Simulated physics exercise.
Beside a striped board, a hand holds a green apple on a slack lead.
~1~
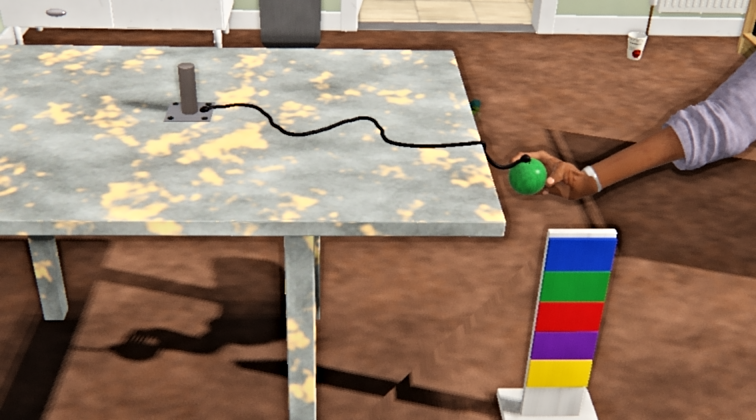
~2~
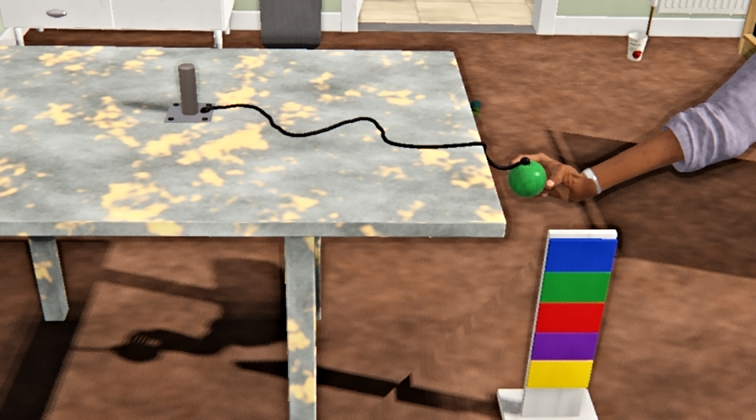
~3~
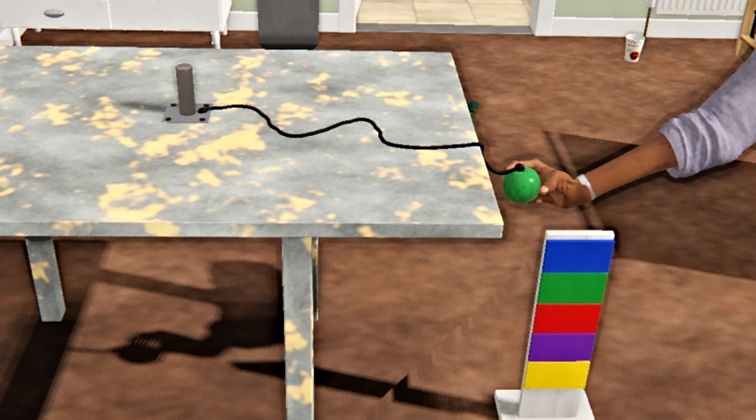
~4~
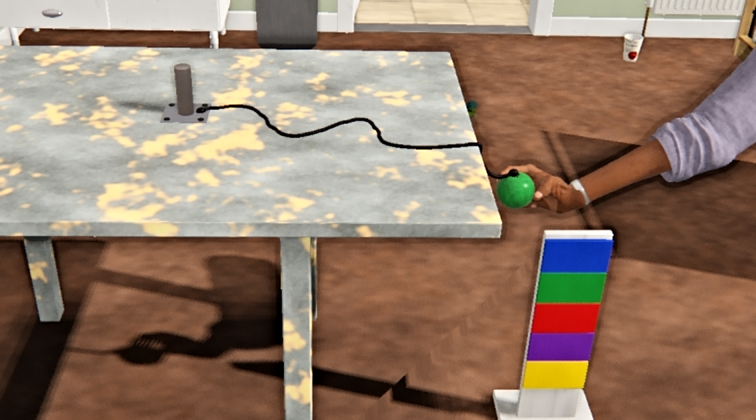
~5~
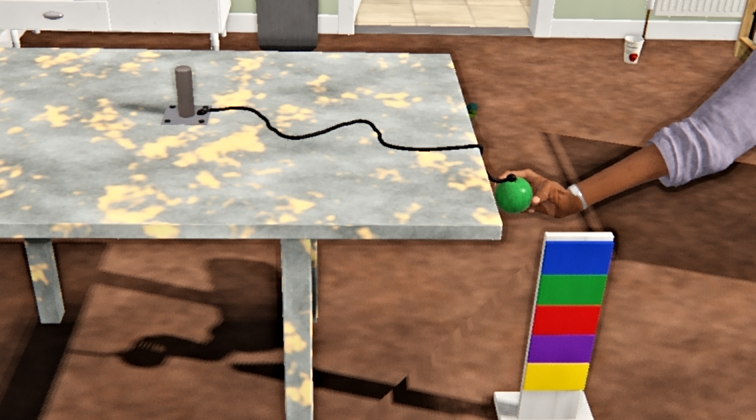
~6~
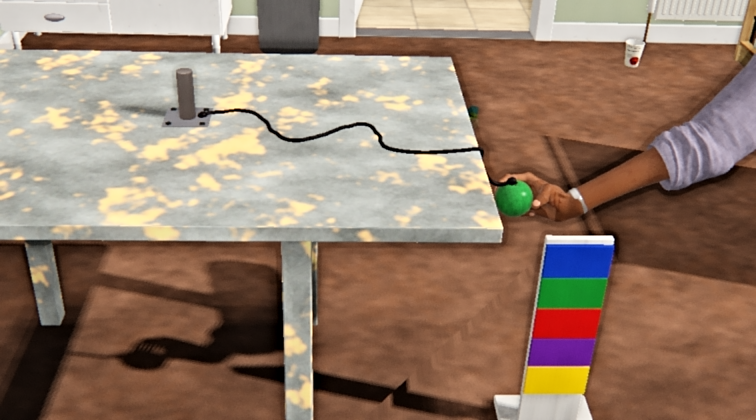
In a room with a brown floor, seen from slightly above, a grey table with yellowish patches fills the left side. A black cord winds from a short post on the tabletop to a round green object in a hand at the table's right edge, above an upright board striped blue, green, red, purple and yellow. The hand lowers the green object slightly, drifting a little left, while the cord stays slack.
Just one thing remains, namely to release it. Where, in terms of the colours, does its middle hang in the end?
The green one.
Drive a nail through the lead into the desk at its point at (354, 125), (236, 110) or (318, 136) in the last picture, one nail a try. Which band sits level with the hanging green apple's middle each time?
Going through them one at a time, the answers are blue; green; blue.
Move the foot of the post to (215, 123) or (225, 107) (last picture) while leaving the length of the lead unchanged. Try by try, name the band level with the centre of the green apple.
Try one - red; try two - red.
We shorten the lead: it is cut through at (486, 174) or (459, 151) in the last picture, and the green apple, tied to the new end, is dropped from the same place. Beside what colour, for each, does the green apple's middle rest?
Taking them in turn: Blue; no band.
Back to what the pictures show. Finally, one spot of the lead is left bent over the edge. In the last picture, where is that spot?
Near (389, 149).
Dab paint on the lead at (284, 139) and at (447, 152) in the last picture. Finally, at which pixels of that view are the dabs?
First one: (323, 127); second one: (473, 193).
A little later, apple near (498, 292); level with green.
Next, apple near (432, 277); level with green.
Later still, apple near (471, 287); level with green.
When it is over, apple near (468, 286); level with green. Its middle rests at the green band.
